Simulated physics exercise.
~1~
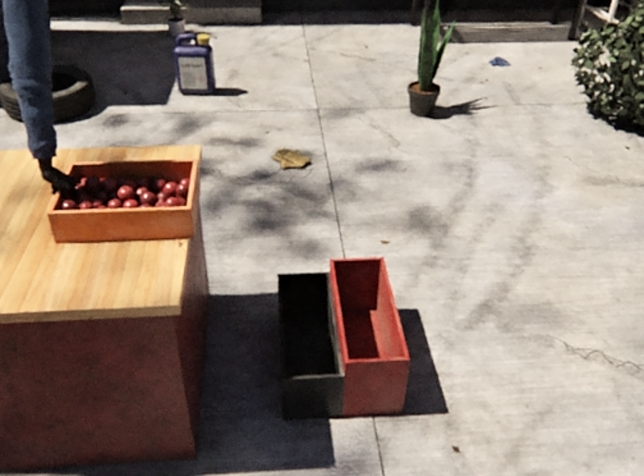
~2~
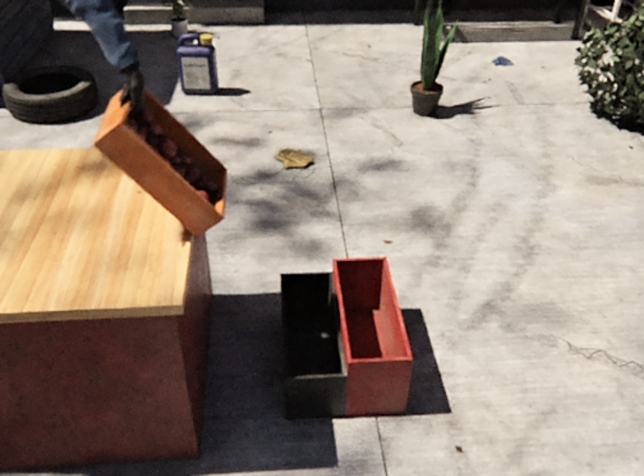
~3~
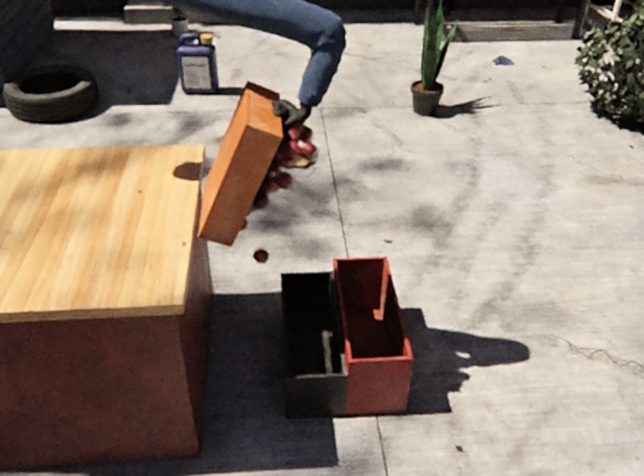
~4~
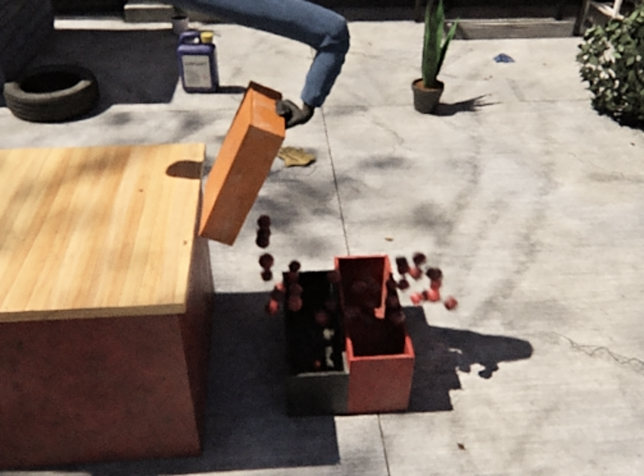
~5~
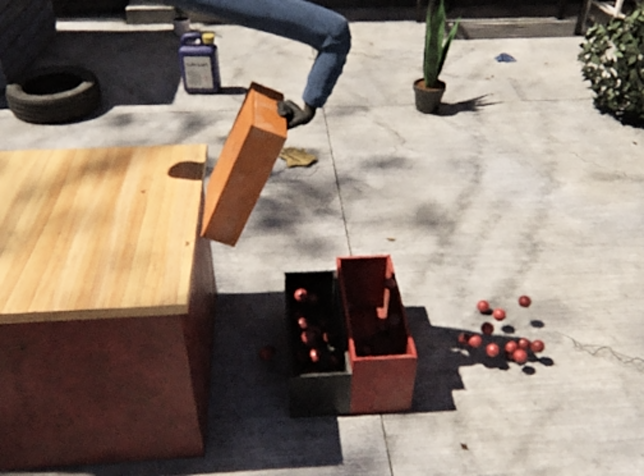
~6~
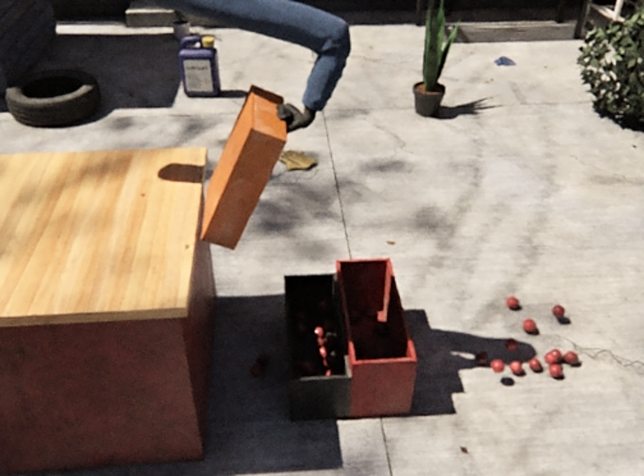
An orange crate full of red apples sits at the front edge of a wooden-topped bench at the left of a sunlit concrete yard, seen from above by a slightly swaying camera. On the ground below stand a black tote and, to its right, a red tub, with a tyre and potted plant behind. A blue-sleeved arm with a dark hand tips the crate rightward over the edge until it hangs steeply. The apples pour out, some dropping into both containers and others flying past. The crate stays tipped as stray apples roll right and spread beyond the red tub.
